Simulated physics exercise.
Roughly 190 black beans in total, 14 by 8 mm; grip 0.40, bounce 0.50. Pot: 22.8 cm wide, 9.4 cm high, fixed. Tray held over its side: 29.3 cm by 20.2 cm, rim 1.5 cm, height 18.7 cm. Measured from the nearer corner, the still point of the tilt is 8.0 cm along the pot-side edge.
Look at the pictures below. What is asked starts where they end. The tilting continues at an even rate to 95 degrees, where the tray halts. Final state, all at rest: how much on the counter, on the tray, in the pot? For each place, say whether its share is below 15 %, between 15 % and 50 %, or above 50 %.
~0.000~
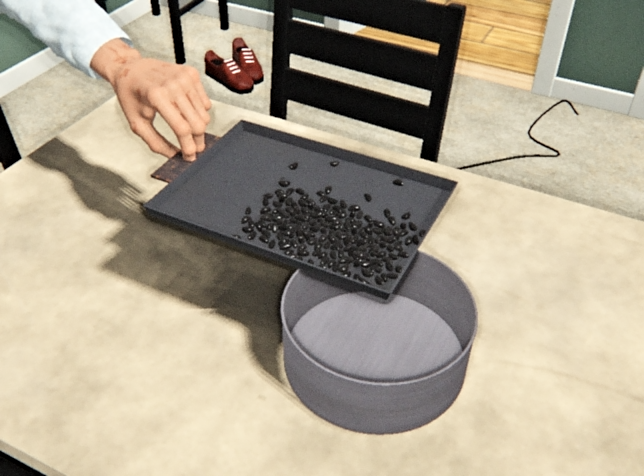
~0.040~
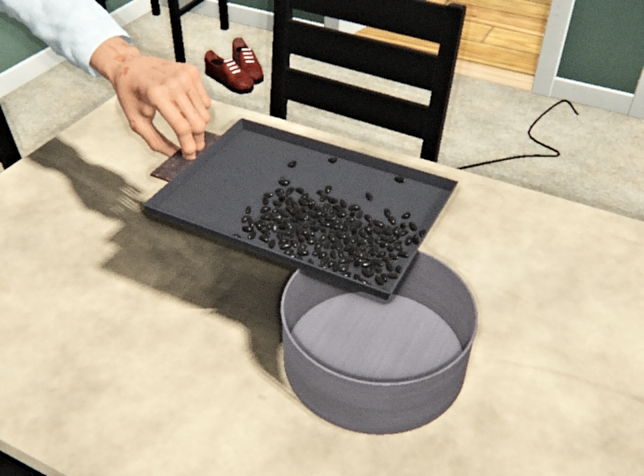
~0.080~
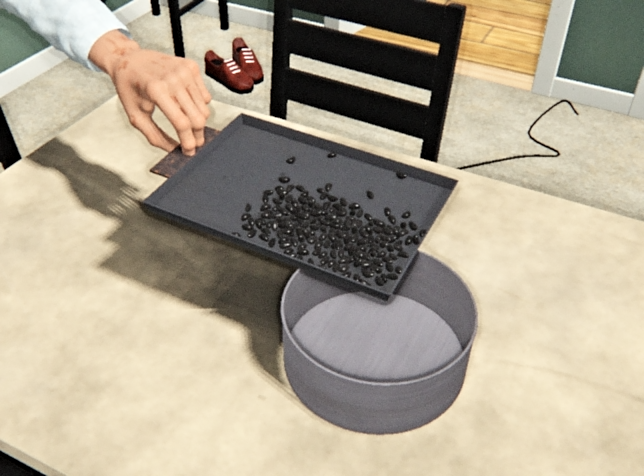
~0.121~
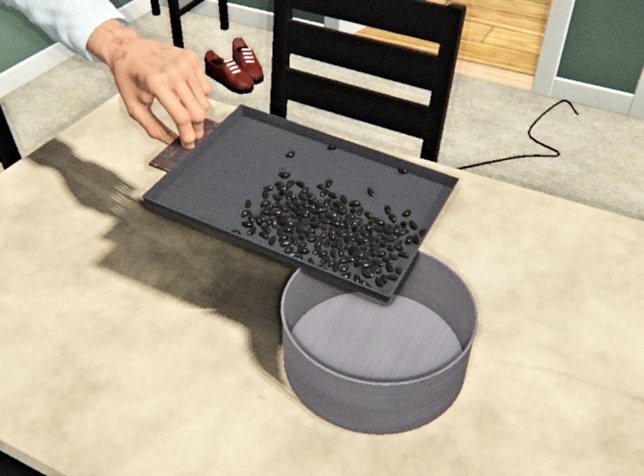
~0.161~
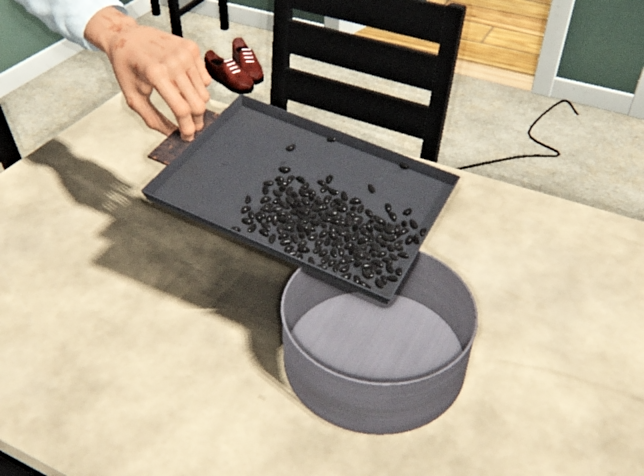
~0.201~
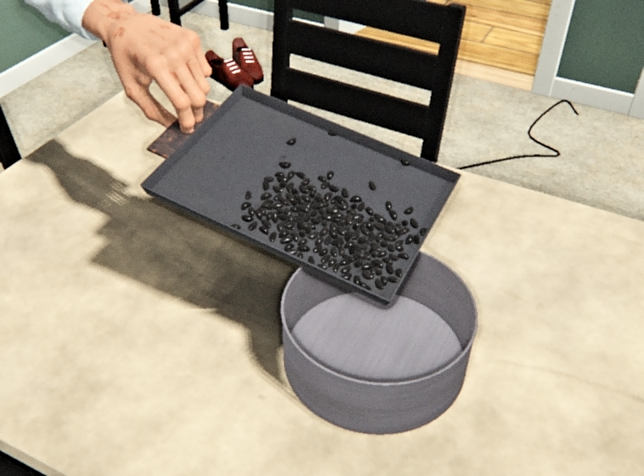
In order: Counter: The amount should be small; left on the tray: The amount should be small; pot: The amount should be over half.
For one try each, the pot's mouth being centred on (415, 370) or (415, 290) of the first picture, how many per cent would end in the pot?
I'd say some 100 per cent for the first and some 45 per cent for the second.
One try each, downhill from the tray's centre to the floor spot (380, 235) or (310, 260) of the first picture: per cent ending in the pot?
First try: Around 85 percent; second try: Around 95 percent.
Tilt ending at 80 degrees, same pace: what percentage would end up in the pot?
Roughly 95 percent.
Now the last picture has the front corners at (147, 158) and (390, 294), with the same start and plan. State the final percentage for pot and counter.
Pot 80 % / counter 20 %.
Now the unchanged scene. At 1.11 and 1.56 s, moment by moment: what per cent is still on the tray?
Roughly 55 then 0.
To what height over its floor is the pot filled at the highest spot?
Roughly 2.5 cm up.
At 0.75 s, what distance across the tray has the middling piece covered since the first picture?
2 cm.
Then, at 0.75 s, tilt 51 degrees; the tray holds 100 %, the pot 0 %.
After 1.11 s, tilt 77 degrees; the tray holds 55 %, the pot 30 %.
Then, at 1.56 s, tilt 95 degrees; the tray holds 0 %, the pot 95 %.
In the end, at 2.1 s, counter 0 %, tray 0 %, pot 100 %.
